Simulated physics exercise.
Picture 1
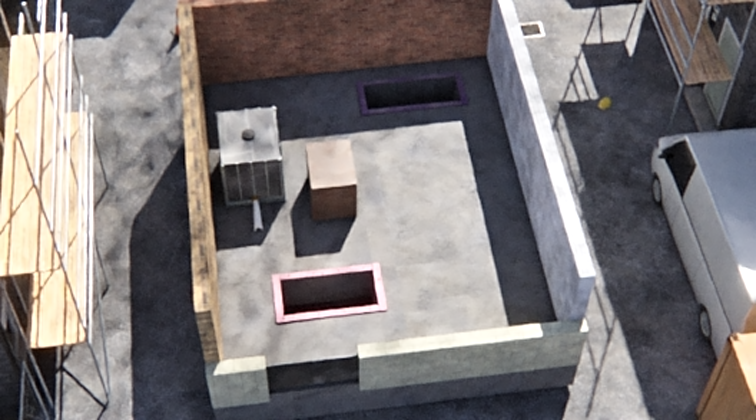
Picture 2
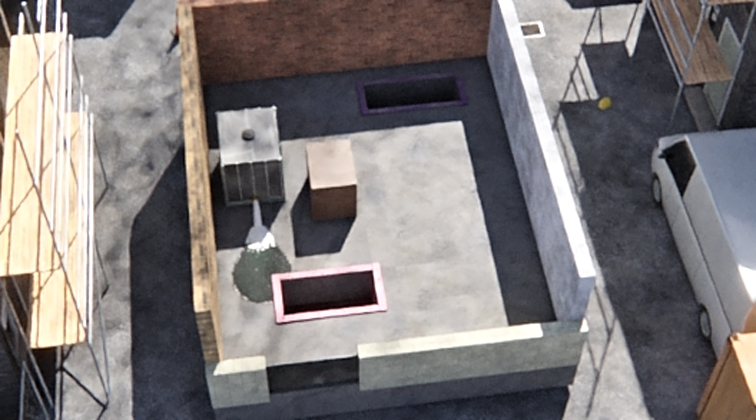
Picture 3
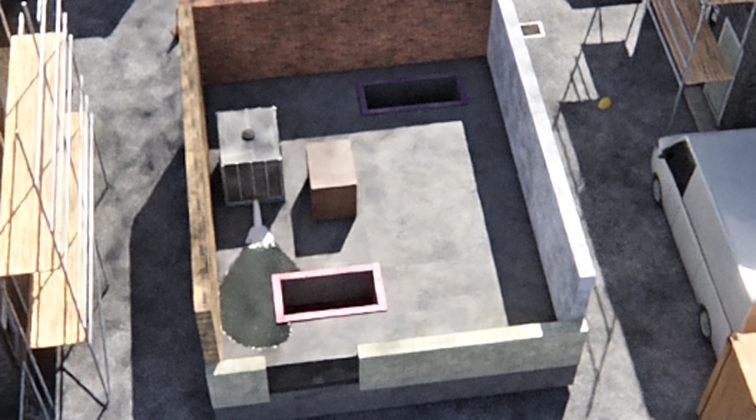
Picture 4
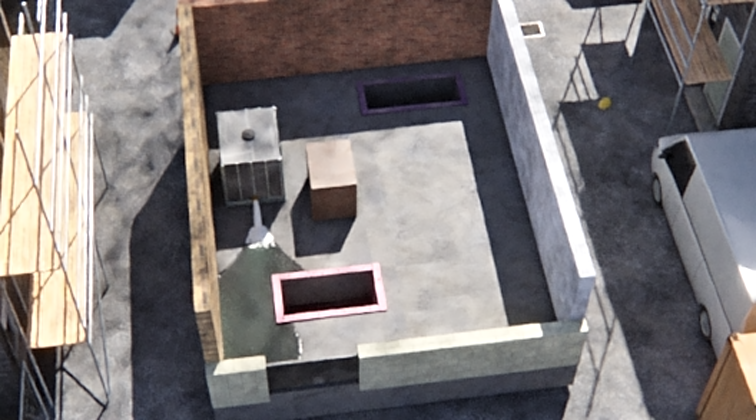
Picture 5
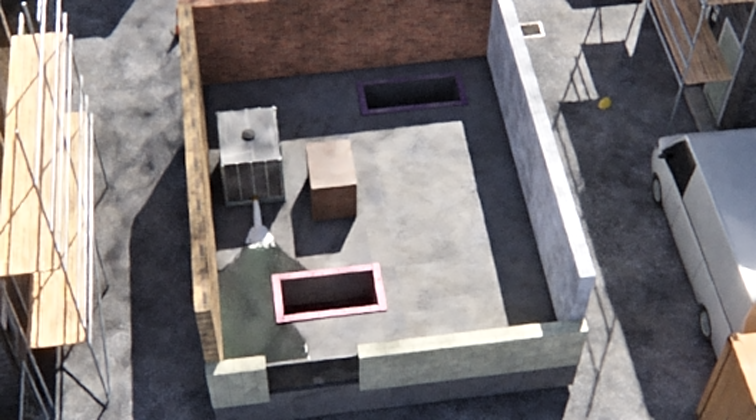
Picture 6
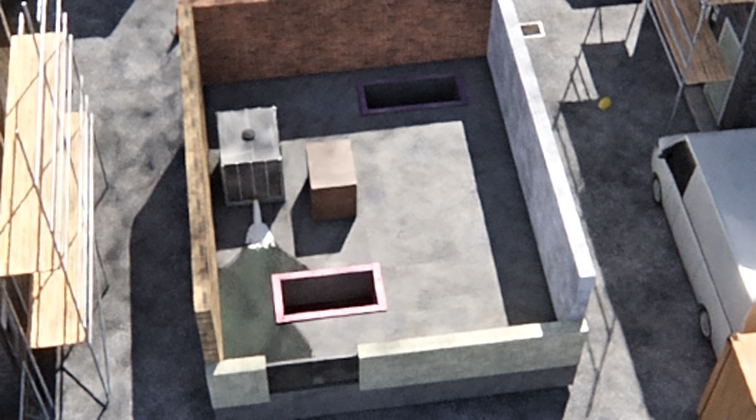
Water shot from the container's spout onto the walled concrete floor, spread quickly toward the viewer in a dark, widening patch beside the pink-edged opening, then crept only slightly farther near the low front wall.
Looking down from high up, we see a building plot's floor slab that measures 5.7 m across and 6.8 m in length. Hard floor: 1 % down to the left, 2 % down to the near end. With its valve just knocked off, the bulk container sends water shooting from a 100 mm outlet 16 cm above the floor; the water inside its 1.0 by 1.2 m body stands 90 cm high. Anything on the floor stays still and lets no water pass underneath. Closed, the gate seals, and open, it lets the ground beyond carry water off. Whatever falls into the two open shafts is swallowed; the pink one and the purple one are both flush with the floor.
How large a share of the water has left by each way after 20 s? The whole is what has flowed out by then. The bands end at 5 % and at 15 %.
The gateway takes not even 5 %; the pink pit takes above 15 %; the purple pit takes not even 5 %.
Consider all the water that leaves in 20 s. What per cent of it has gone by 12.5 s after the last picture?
Share by that time: About 70 %.
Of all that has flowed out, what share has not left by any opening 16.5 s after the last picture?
Close to 56 percent.
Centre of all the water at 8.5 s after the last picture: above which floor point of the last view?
At about (318, 340).
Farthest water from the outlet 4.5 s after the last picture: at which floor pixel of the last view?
At about (453, 359).
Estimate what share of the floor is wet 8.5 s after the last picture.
25 %.
Then, 1.5 s after the last picture water covers 10 % of the floor and is deepest (7 cm) near (226, 387); gone so far, the gateway 0 %, the pink pit 7 %, the purple pit 0 %.
Then, 4.5 s after the last picture water covers 20 % of the floor and is deepest (7 cm) near (226, 387); gone so far, the gateway 0 %, the pink pit 12 %, the purple pit 0 %.
Then, 8.5 s after the last picture water covers 25 % of the floor and is deepest (7 cm) near (226, 387); gone so far, the gateway 0 %, the pink pit 21 %, the purple pit 0 %.
Then, 12.5 s after the last picture water covers 30 % of the floor and is deepest (6 cm) near (237, 385); gone so far, the gateway 0 %, the pink pit 31 %, the purple pit 0 %.
Then, 16.5 s after the last picture water covers 30 % of the floor and is deepest (6 cm) near (226, 387); gone so far, the gateway 0 %, the pink pit 43 %, the purple pit 0 %.
